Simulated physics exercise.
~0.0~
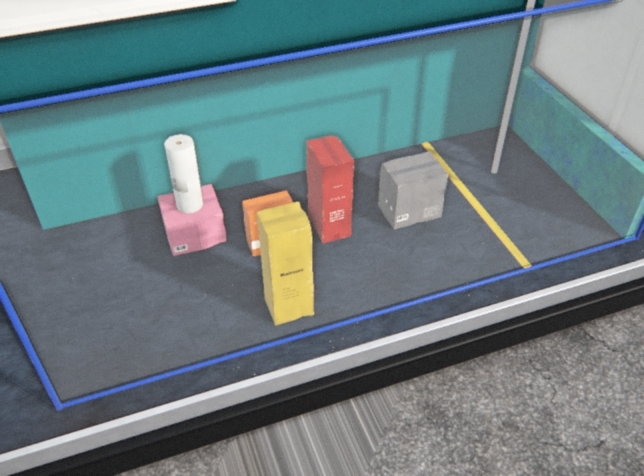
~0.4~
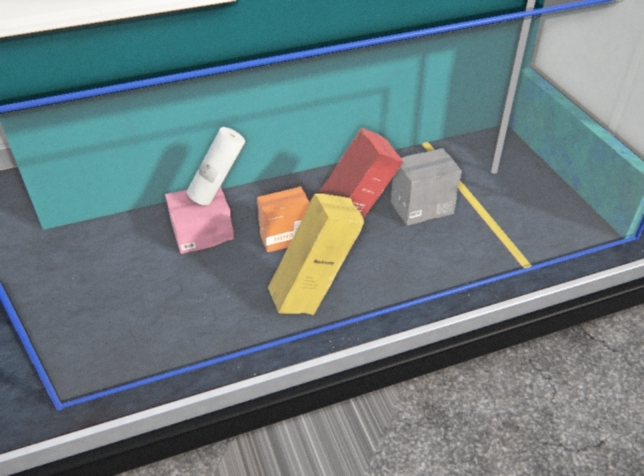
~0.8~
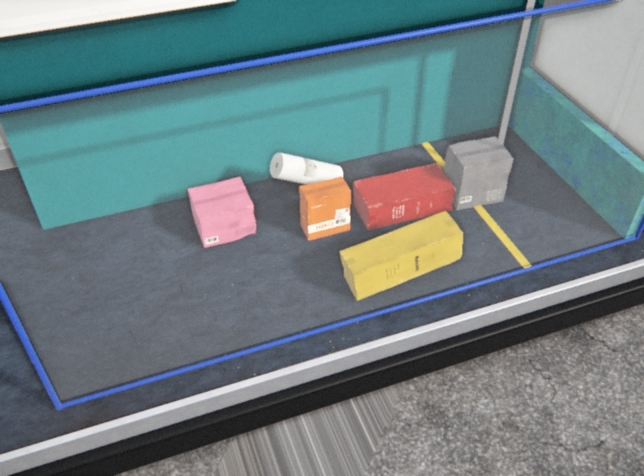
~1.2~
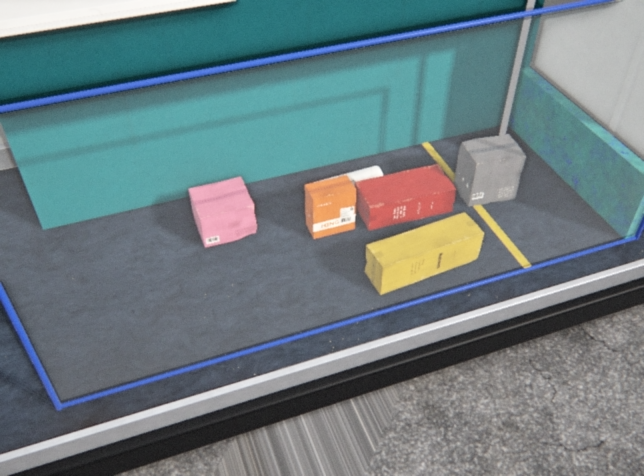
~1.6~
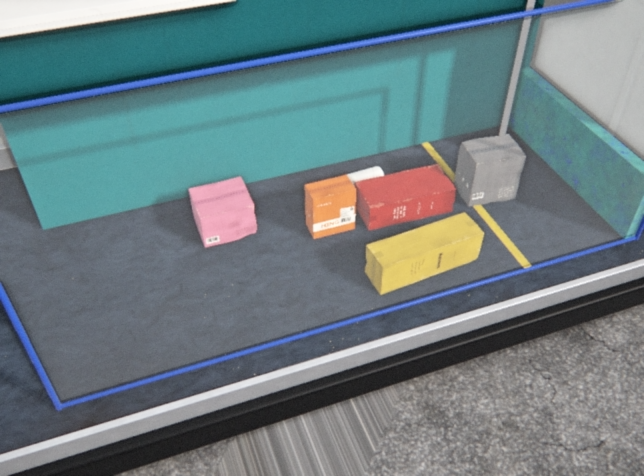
On the dark floor of a walled bay, several boxes and a white roll slid right as the roll and the tall yellow and red boxes toppled; only the grey carton, still upright, ended up past the yellow line.
